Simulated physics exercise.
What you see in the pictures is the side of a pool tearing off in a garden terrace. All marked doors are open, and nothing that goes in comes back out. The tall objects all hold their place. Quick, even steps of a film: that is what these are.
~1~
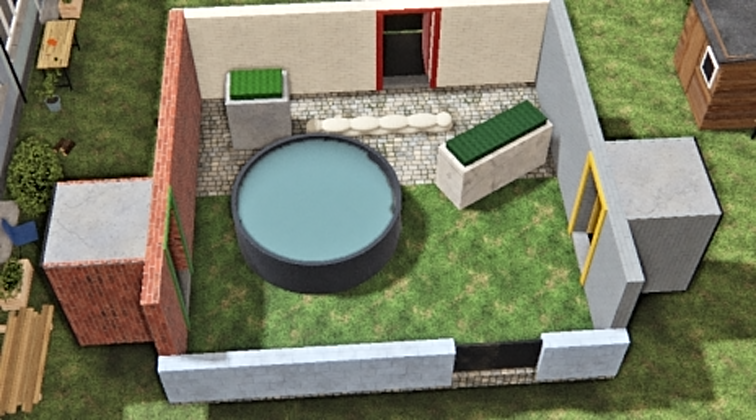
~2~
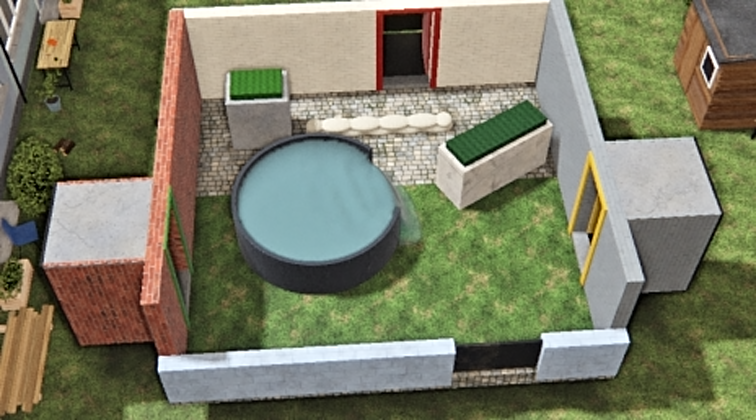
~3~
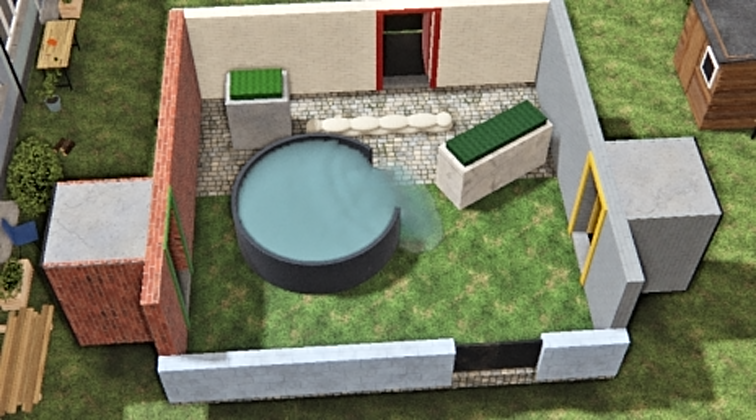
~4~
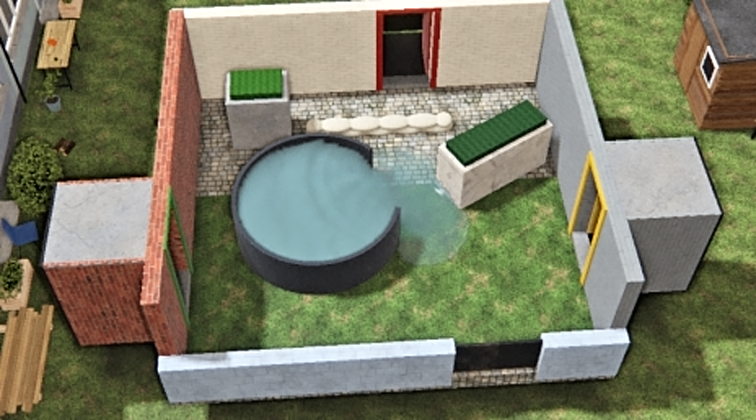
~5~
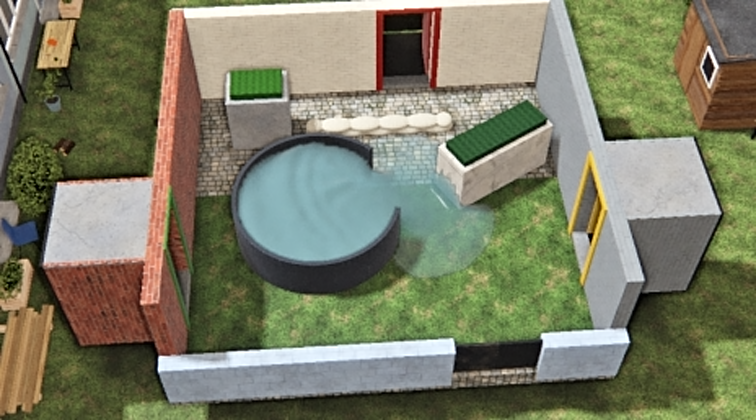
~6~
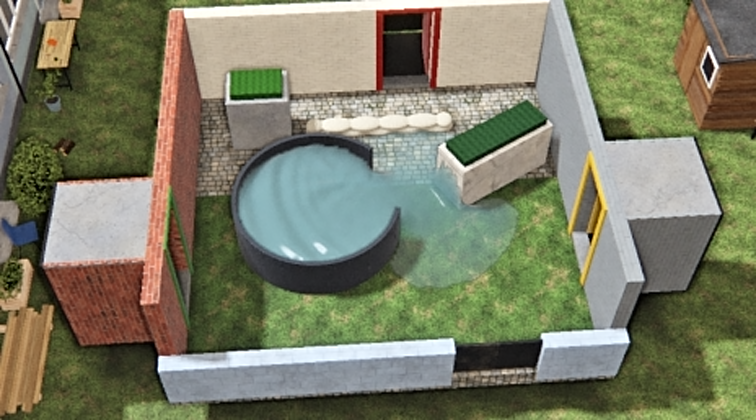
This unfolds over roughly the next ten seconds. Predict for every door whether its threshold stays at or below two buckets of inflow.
The red door stays at or below. The green door stays at or below. The yellow door goes above two buckets.
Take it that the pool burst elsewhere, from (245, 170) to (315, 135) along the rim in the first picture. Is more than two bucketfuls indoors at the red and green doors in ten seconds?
As it turns out, the red door tops the limit while the green door falls short.
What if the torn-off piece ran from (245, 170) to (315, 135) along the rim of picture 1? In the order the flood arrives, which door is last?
I'd say the yellow-painted one.
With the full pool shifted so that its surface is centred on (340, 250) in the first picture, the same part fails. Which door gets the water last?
In my view it is the green one.
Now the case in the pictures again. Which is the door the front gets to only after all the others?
It would be the door marked green.
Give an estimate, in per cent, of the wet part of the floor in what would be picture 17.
About 55 percent.
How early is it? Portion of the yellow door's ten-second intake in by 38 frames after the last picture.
That share would be near 85 %.
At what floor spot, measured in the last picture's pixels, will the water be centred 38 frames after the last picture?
Around pixel (396, 214) of the last picture.
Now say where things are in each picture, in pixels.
The first picture shows still water in the pool at (317, 198).
In the second picture, the front is at (414, 240), out from the gap at (392, 198).
In the third picture, water pours out at (392, 199) and has run to (433, 245).
In the fourth picture, water pours out at (392, 200) and has run to (452, 252).
In the fifth picture, the front is at (487, 238), out from the gap at (392, 200).
In the sixth picture, the front is at (514, 214), out from the gap at (392, 200).
A moment on, water covers 35 % of the floor; the red door not reached, the green door not reached, the yellow door wet at the sill, nothing in.
Next, water covers 55 % of the floor; the red door wet at the sill, nothing in, the green door not reached, the yellow door over two buckets in.
Then, water covers 65 % of the floor; the red door wet at the sill, nothing in, the green door not reached, the yellow door over two buckets in.
Later, water covers 90 % of the floor; the red door wet at the sill, nothing in, the green door not reached, the yellow door far over two buckets in.
In the end, water covers 95 % of the floor; the red door wet at the sill, nothing in, the green door wet at the sill, nothing in, the yellow door far over two buckets in.
